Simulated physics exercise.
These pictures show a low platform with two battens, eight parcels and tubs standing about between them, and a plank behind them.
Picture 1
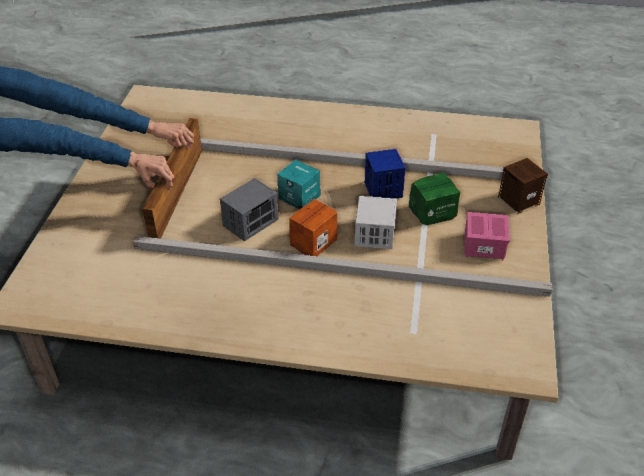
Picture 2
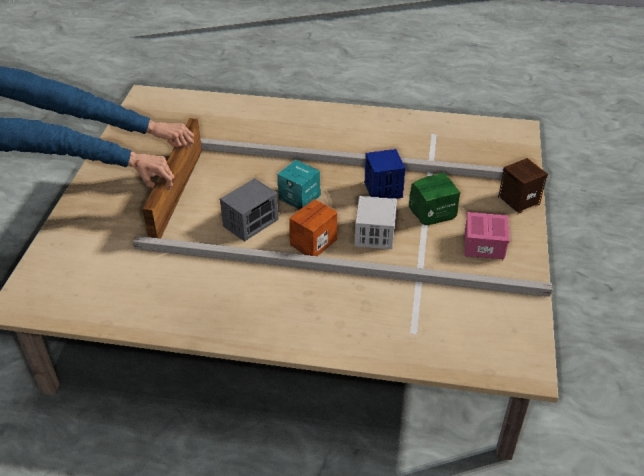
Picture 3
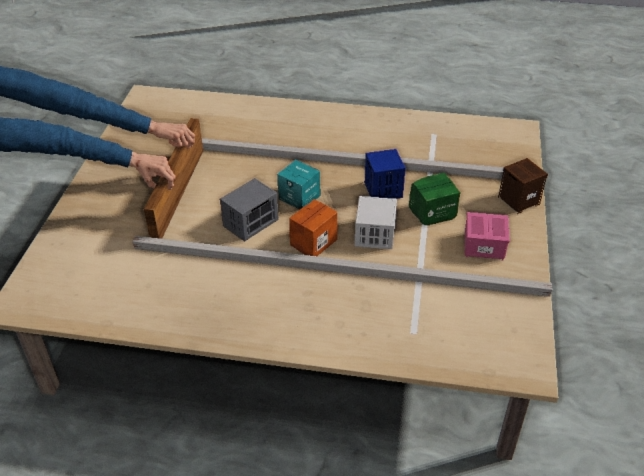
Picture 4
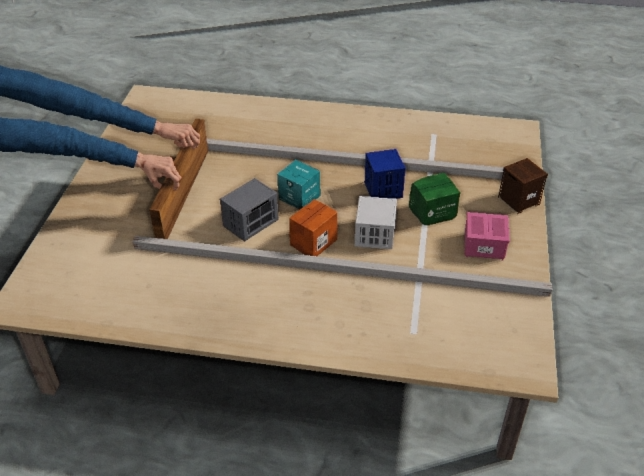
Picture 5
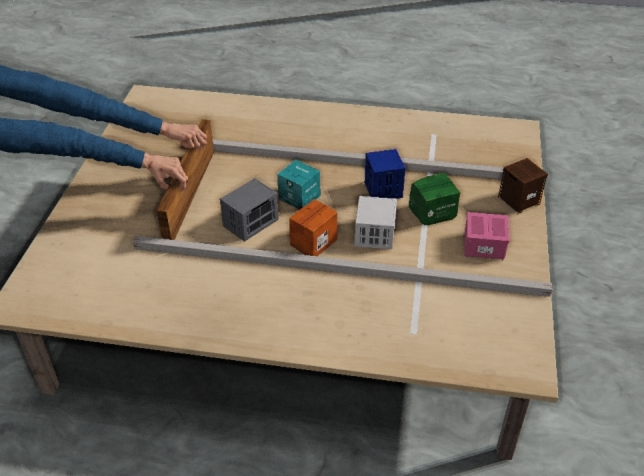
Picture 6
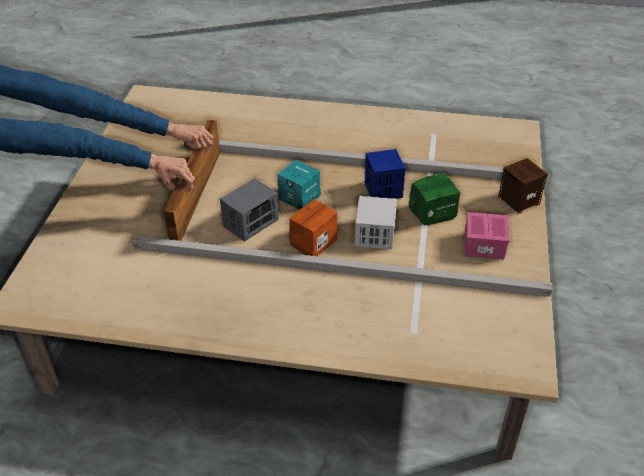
A low wooden table stands on a grey, concrete-like floor, seen from above and at an angle by a camera that stays still. Between two grey battens sit eight boxes: grey, turquoise, orange, blue and white ones left of a pale line, green by it, pink and brown at right. Two blue-sleeved arms at left first hold a brown plank almost still, then slide it slightly rightward, touching no boxes.
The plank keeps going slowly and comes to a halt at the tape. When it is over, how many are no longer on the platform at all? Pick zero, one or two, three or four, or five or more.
The answer is zero.
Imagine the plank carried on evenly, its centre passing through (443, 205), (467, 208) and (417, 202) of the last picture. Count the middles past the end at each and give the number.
Per position: 0 / 1 / 0.
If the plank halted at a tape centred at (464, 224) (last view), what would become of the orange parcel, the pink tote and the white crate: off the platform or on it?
Looking at each: The orange parcel remains on top, the pink tote goes off, the white crate remains on top.
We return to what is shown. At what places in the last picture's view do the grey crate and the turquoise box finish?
Reading them off: First (443, 219); then (445, 195).
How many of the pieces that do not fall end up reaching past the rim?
0 overhanging.
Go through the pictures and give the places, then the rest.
The first picture shows brown tote (522, 186); pink tote (486, 236); green box (434, 199); plank (175, 177); tape (425, 220).
The second picture shows pink tote (486, 236); turquoise box (299, 185).
The third picture shows green box (434, 200); blue crate (384, 176).
The fourth picture shows brown tote (522, 186); orange parcel (314, 229).
The fifth picture shows pink tote (486, 236); white crate (376, 223).
The sixth picture shows brown tote (522, 186); pink tote (486, 236); green box (434, 200); plank (194, 179); tape (425, 220).
Soon after, none off yet; brown tote at rest near (522, 186); pink tote at rest near (486, 236); green box at rest near (434, 200).
At rest, the number that fall off is zero.
